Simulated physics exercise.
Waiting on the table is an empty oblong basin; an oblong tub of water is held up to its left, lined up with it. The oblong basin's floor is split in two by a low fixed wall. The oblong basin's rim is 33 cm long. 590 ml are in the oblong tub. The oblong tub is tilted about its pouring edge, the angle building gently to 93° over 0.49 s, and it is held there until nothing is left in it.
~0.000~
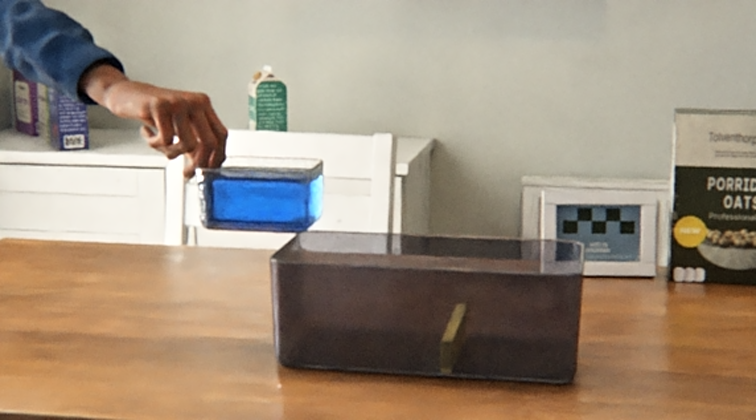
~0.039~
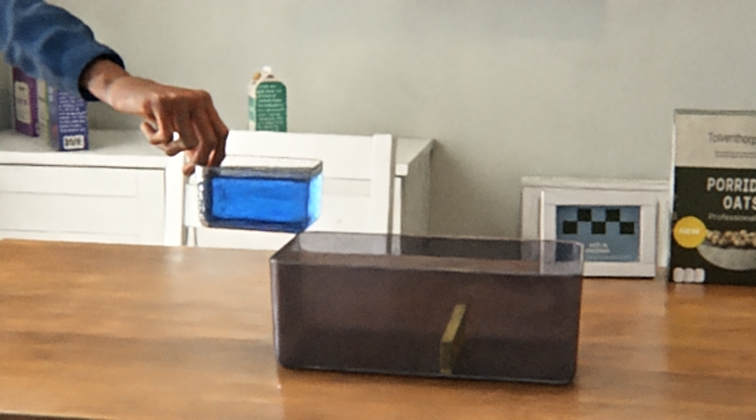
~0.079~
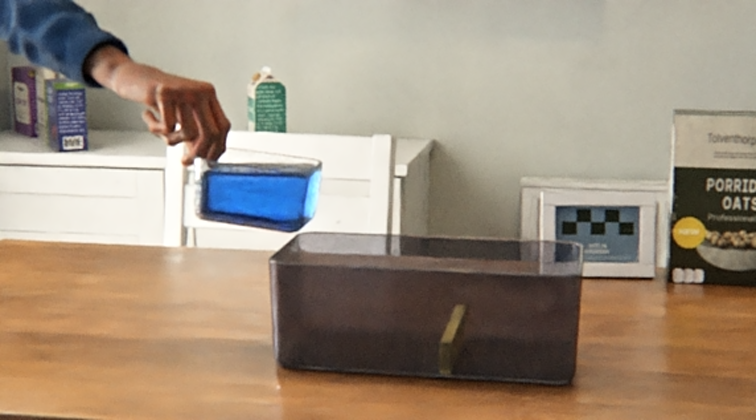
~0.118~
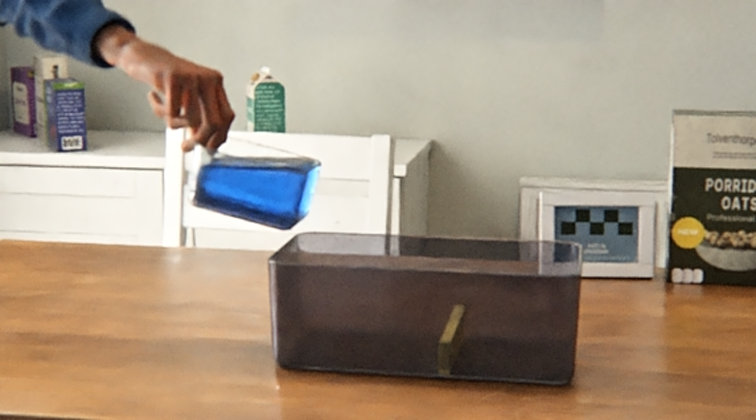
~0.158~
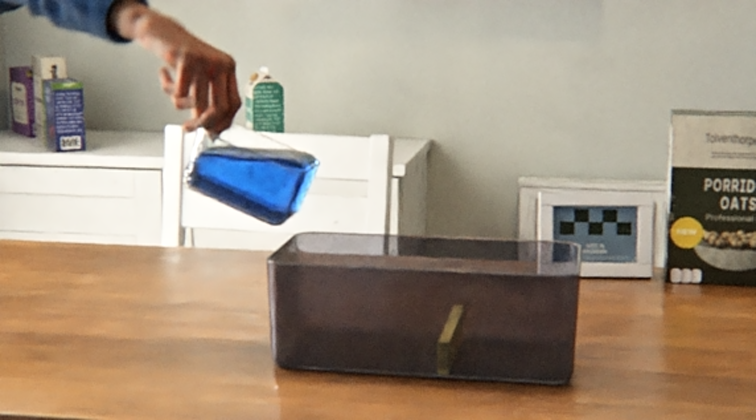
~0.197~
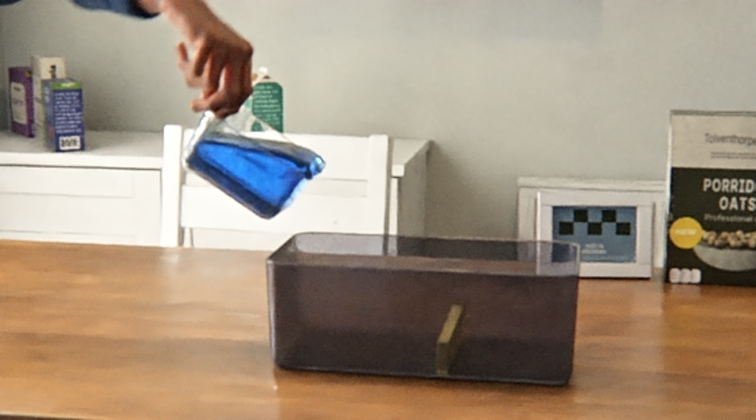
In a room with grey walls and white furniture, a wooden table is seen from the front, slightly above its top. A smoky dark see-through basin with a small yellowish upright piece inside sits on the table, cartons and a framed picture behind it, as a hand holds a clear tub of blue liquid up to its left. The hand gradually tilts the tub rightward, slowly at first, its left side rising, while the view barely shifts.
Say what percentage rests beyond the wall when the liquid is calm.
Roughly 15 per cent rests beyond the wall.
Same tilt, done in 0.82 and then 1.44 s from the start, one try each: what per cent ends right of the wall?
The first try gives around 10 percent, the second around 5 percent.
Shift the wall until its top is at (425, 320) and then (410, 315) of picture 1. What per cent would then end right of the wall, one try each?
30 per cent first, 55 per cent second.
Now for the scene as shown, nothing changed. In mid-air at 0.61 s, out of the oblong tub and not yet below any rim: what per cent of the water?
I'd put it at about 14 per cent of the liquid.
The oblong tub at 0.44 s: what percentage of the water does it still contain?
I'd estimate some 40 % remains.
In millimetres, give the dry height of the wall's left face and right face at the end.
Left 18 mm, right 32 mm.
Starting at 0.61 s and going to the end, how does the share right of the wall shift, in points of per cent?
I'd say it grows by some 10.
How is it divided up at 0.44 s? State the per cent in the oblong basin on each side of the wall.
About 14 left, about 0 right.
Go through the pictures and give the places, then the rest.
It leans 0°; its right rim is at (316, 168); the water meets the walls at (210, 172) and (316, 175); the oblong basin's rim runs from (285, 246) to (583, 259); the wall's top is at (455, 323), in the first frame.
It leans 1°; its right rim is at (316, 168); the water meets the walls at (210, 171) and (315, 174), in the second frame.
It leans 6°; its right rim is at (315, 169); the water meets the walls at (208, 169) and (315, 169), in the third frame.
It leans 13°; its right rim is at (314, 169); the water meets the walls at (206, 162) and (314, 164), in the fourth frame.
It leans 22°; its right rim is at (312, 169); the water meets the walls at (202, 150) and (313, 163); 2 per cent is over the edge, in the fifth frame.
It leans 32°; its right rim is at (310, 170); the water meets the walls at (201, 135) and (312, 161); 5 per cent is over the edge, in the sixth frame.
Then, 0.44 s in, the tilt is 90° and 40 per cent is still to pour, 14 is left of the wall and 0 right of it.
Then, 0.61 s in, the tilt is 93° and 7 per cent is still to pour, 75 is left of the wall and 5 right of it.
Then, 0.79 s in, the tilt is 93° and 2 per cent is still to pour, 78 is left of the wall and 12 right of it.
Then, 0.99 s in, the tilt is 93° and 1 per cent is still to pour, 81 is left of the wall and 14 right of it.
Finally, 82 per cent lies left of the wall, 15 right of it and 4 outside.
